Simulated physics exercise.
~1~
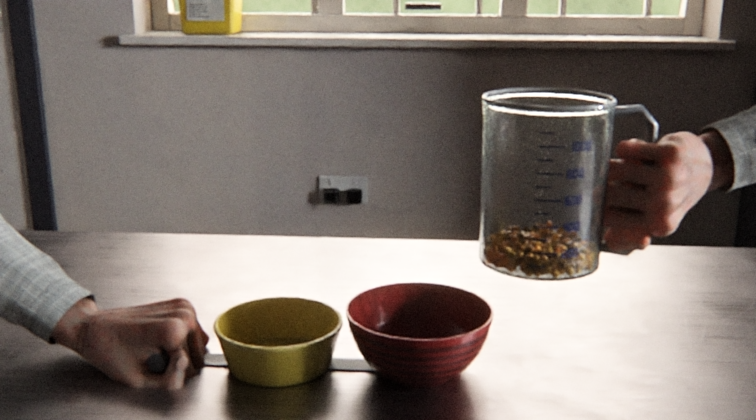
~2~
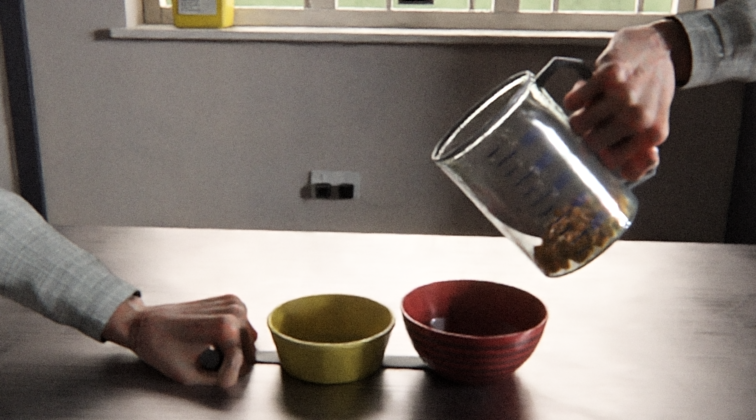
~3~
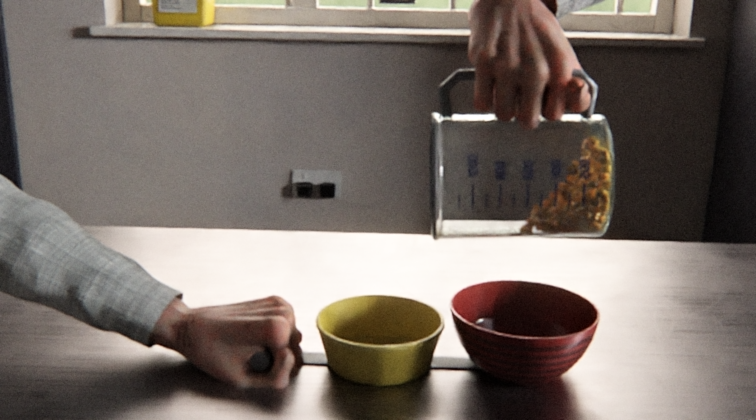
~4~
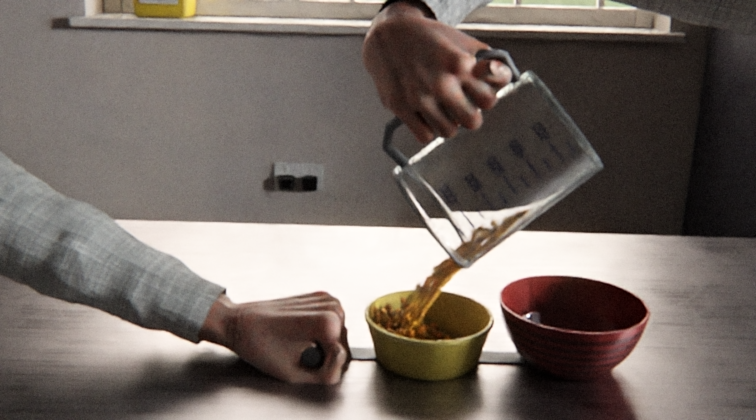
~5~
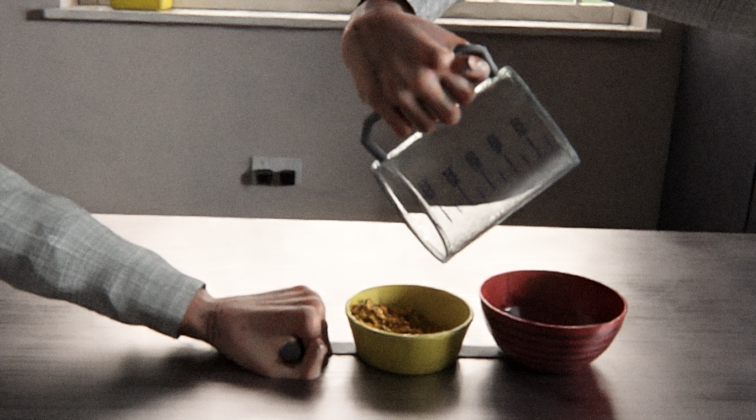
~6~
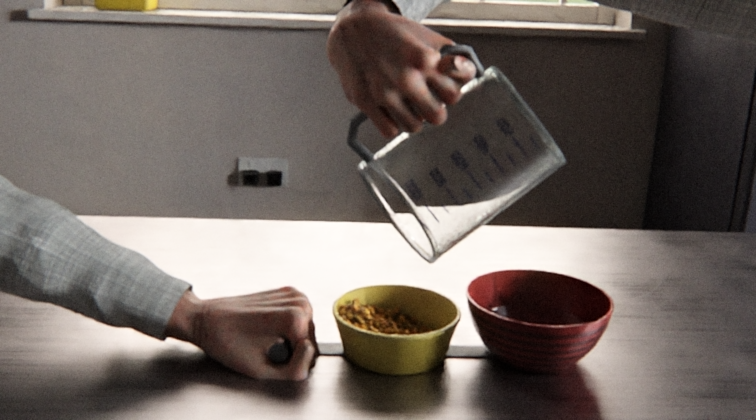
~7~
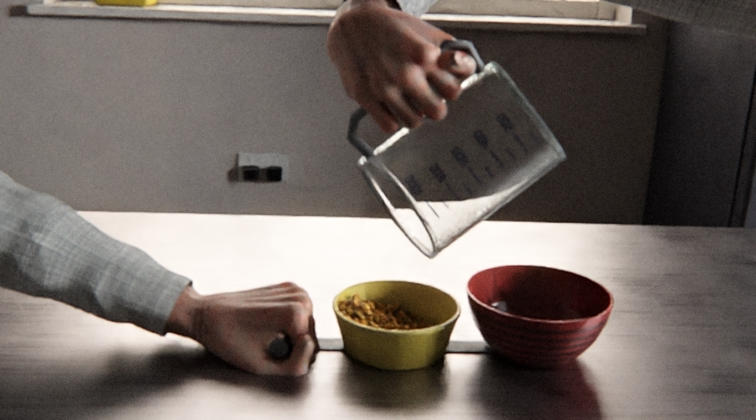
In the video, one hand slides a yellow dish and a red bowl, joined by a strip, to the right across a table while another tips a clear jug, pouring small golden-brown pieces into the yellow dish, leaving the jug and red bowl empty.
